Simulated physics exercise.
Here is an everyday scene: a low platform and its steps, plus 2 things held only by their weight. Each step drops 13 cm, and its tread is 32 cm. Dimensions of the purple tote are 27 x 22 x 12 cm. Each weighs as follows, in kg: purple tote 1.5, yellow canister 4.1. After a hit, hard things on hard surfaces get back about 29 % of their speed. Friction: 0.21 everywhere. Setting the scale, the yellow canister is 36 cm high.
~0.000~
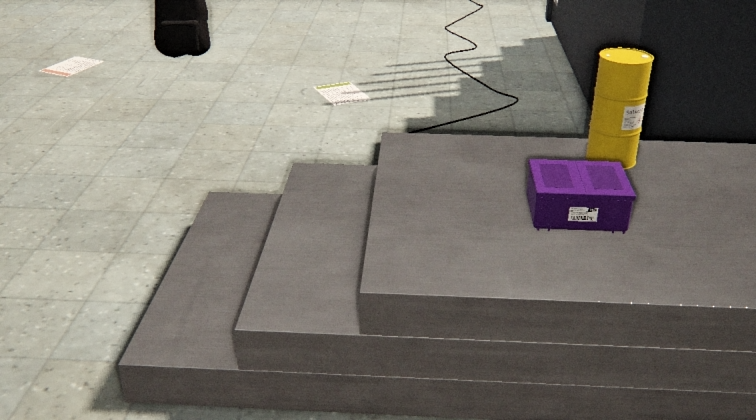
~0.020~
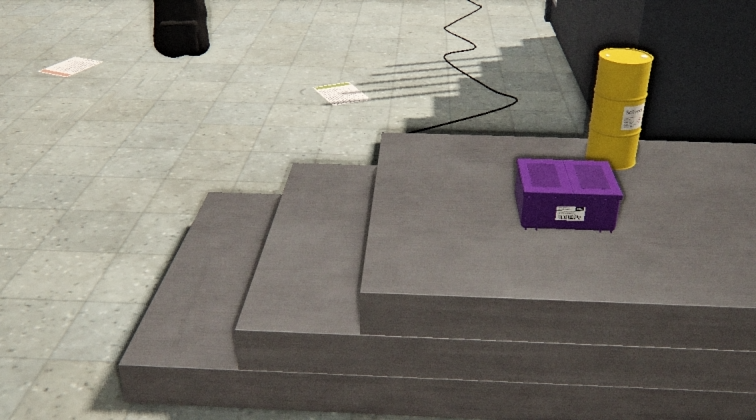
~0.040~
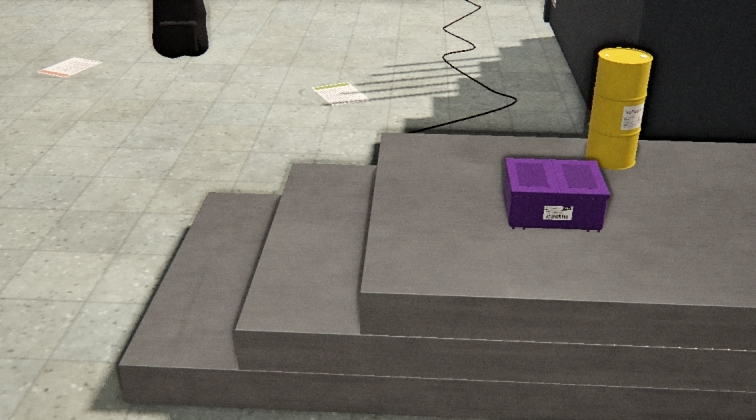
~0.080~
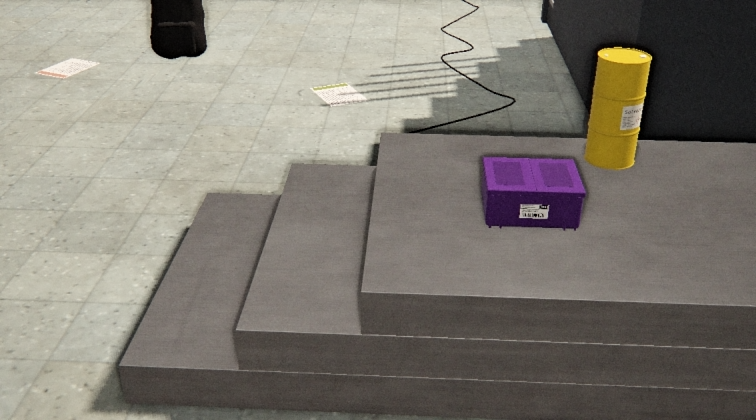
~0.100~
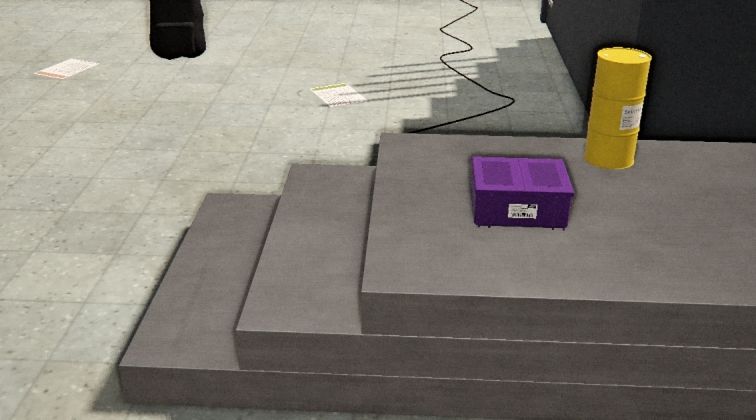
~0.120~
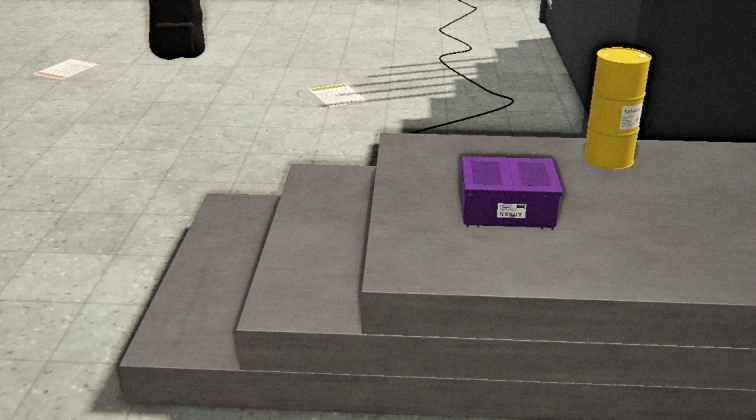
A low grey platform with steps stood on a tiled floor, and a purple tote slid left across its top, moving away from a yellow canister that stayed near the back.
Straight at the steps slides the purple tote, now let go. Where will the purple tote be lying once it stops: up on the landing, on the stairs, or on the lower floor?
On the stairs.
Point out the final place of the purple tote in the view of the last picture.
Around (288, 225).
After 0.22 s, 25 cm to the first step; purple tote near (459, 191).
After 0.42 s, 3 cm to the first step; purple tote near (383, 188).
After 0.62 s, 12 cm past the top edge and 5 cm lower; purple tote near (331, 203).
After 0.82 s, 22 cm past the top edge and 13 cm lower; purple tote near (298, 225).
At rest (1.3 s), 25 cm past the top edge and 13 cm lower; yellow canister in place, give or take 12 cm. Seen from the same camera at the end, purple tote near (288, 225).
